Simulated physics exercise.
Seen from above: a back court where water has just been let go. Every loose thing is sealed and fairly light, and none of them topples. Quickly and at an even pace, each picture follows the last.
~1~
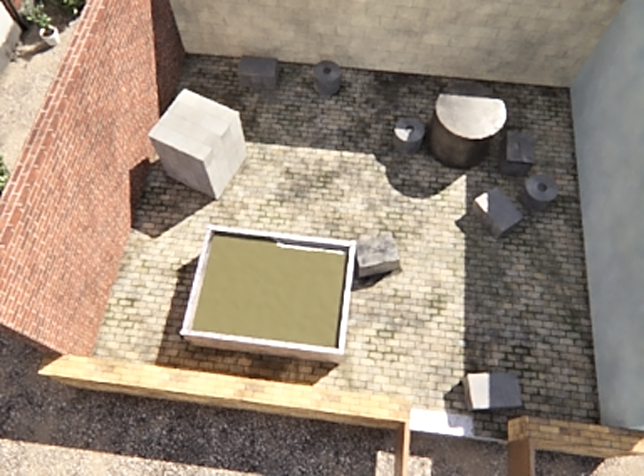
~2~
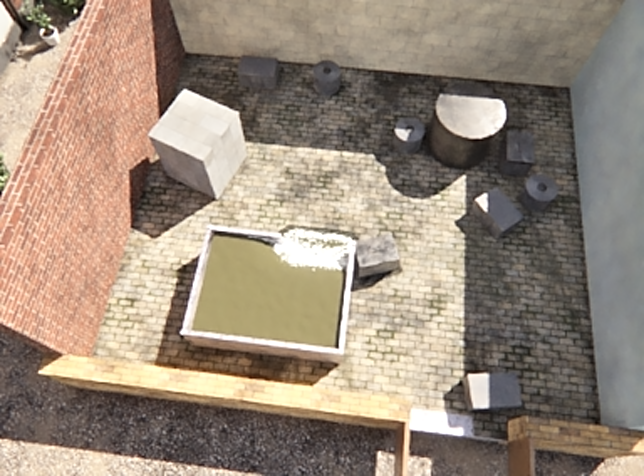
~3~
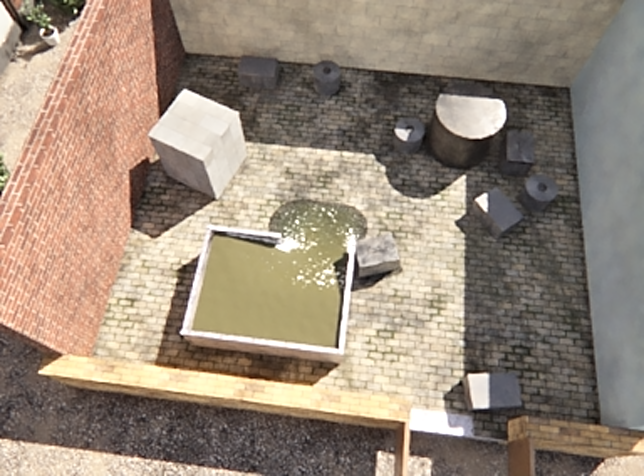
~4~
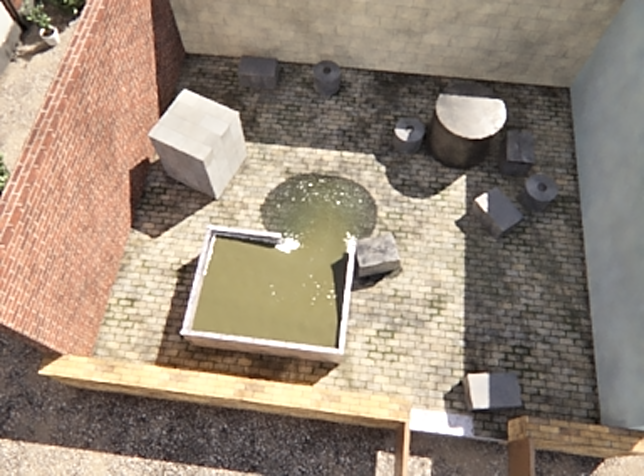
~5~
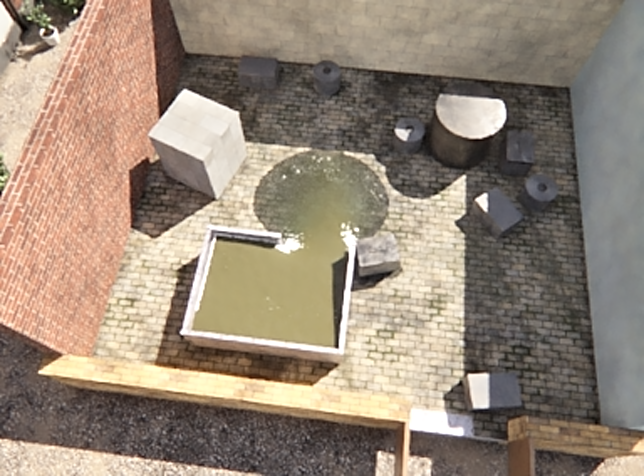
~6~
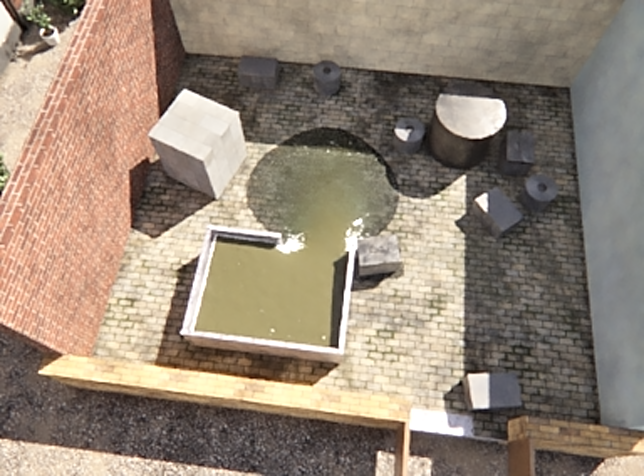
Paved back court seen from above, murky water foaming at a tank's far edge, then spreading in a rounded pool across the paving.
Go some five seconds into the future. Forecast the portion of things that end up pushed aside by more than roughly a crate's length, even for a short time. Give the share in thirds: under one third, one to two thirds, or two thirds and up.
One to two thirds.
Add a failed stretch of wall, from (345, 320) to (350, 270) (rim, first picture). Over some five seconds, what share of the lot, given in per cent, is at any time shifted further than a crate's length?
It comes to roughly 20 %.
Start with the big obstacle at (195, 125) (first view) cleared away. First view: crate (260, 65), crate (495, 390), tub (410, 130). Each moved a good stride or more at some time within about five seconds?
Well, the first was pushed clear, the second stayed in place, and the third was pushed clear.
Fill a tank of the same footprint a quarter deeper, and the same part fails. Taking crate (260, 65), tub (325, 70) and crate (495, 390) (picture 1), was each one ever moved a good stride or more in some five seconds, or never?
Going through them in turn, I'd say got there, then got there, then never got there.
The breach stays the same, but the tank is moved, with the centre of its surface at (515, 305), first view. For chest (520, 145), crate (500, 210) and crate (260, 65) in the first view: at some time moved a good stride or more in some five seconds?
Well, the first one got driven a long way, the second didn't get far, and the third didn't get far.
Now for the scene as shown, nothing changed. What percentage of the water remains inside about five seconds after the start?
Around 100 in a hundred.
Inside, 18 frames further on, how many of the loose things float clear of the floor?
You get 2.
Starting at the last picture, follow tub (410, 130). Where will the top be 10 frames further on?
Near (437, 67).
A moment on, 0 of 8 are well off their spots; 0 afloat.
Next, 1 of 8 are well off their spots; 2 afloat.
Later, 3 of 8 are well off their spots; 2 afloat.
In the end, 4 of 8 are well off their spots, and 4 have been at some point; 3 afloat.
